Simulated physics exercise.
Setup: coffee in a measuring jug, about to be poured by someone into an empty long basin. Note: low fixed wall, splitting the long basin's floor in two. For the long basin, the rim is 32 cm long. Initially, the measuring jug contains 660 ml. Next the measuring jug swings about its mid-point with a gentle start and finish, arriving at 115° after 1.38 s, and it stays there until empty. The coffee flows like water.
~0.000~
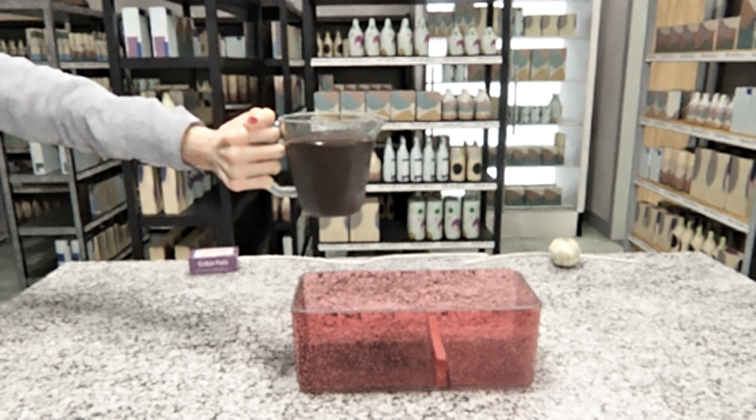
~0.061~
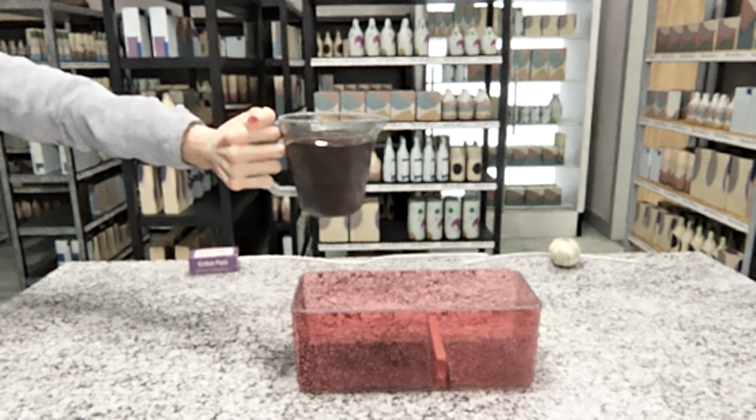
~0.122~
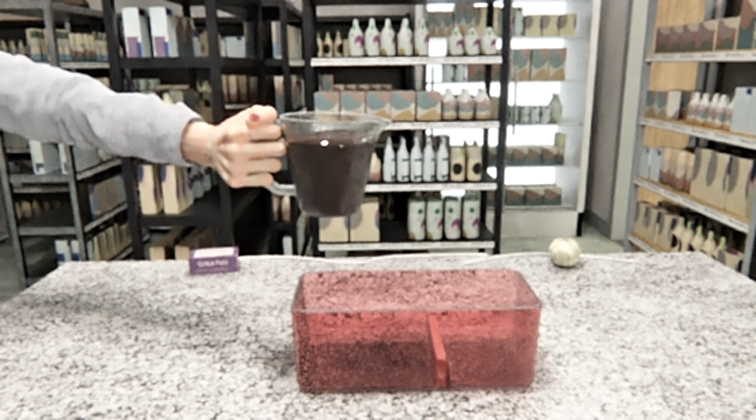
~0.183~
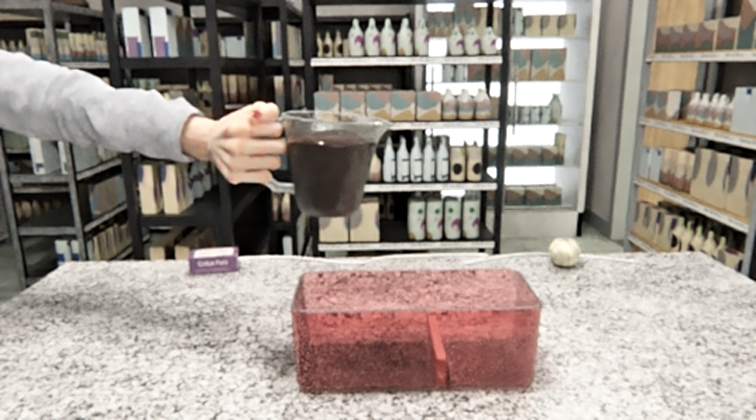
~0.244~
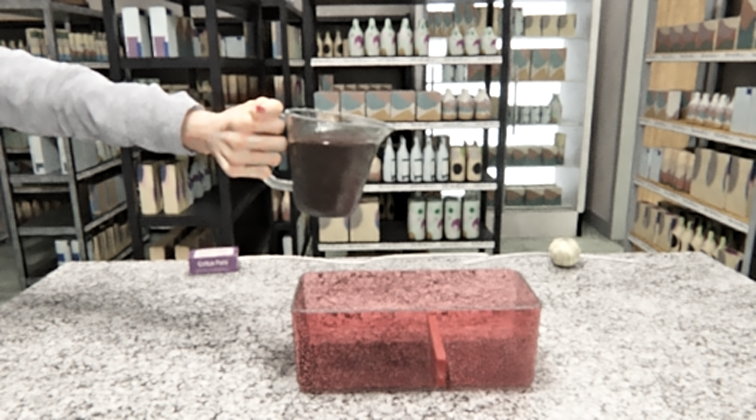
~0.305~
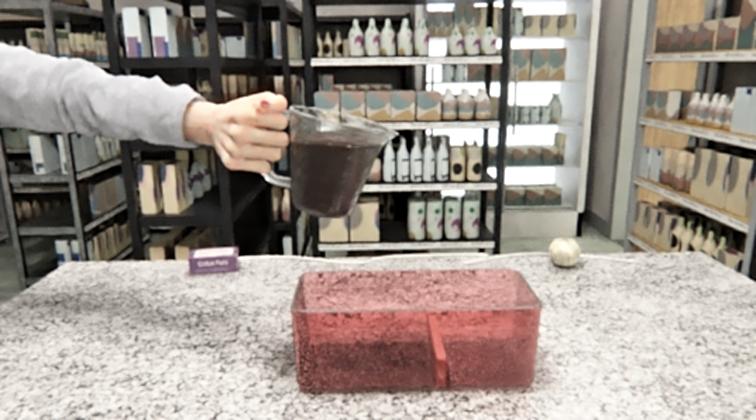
Hand holding a clear jug of dark liquid above a red translucent basin on a speckled counter, slowly tilting it rightward.
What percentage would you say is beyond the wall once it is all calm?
I would put it at about 63 per cent.
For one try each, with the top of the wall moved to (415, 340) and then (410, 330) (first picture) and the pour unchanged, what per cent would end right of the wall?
Result: 75 per cent, then 90 per cent.
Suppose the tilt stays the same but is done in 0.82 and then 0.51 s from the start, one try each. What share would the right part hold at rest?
About 40 %, then about 25 %.
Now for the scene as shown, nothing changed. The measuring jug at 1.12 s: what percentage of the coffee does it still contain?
About 9 per cent.
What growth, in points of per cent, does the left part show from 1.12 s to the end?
That works out to roughly 20 per cent of the whole.
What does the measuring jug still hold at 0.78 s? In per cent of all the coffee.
Around 70 in a hundred.
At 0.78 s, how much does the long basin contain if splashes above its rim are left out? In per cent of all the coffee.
Some 8 per cent.
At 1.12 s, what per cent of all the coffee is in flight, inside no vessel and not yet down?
Around 14 per cent of the liquid is in flight.
By 0.78 s the tilt is 69° and 70 per cent is still to pour, 0 is left of the wall and 7 right of it.
By 1.12 s the tilt is 106° and 9 per cent is still to pour, 16 is left of the wall and 60 right of it.
By 1.49 s the tilt is 115° and 0 per cent is still to pour, 35 is left of the wall and 63 right of it.
By 1.88 s the tilt is 115° and 0 per cent is still to pour, 35 is left of the wall and 63 right of it.
At rest 35 per cent lies left of the wall, 63 right of it and 2 outside.
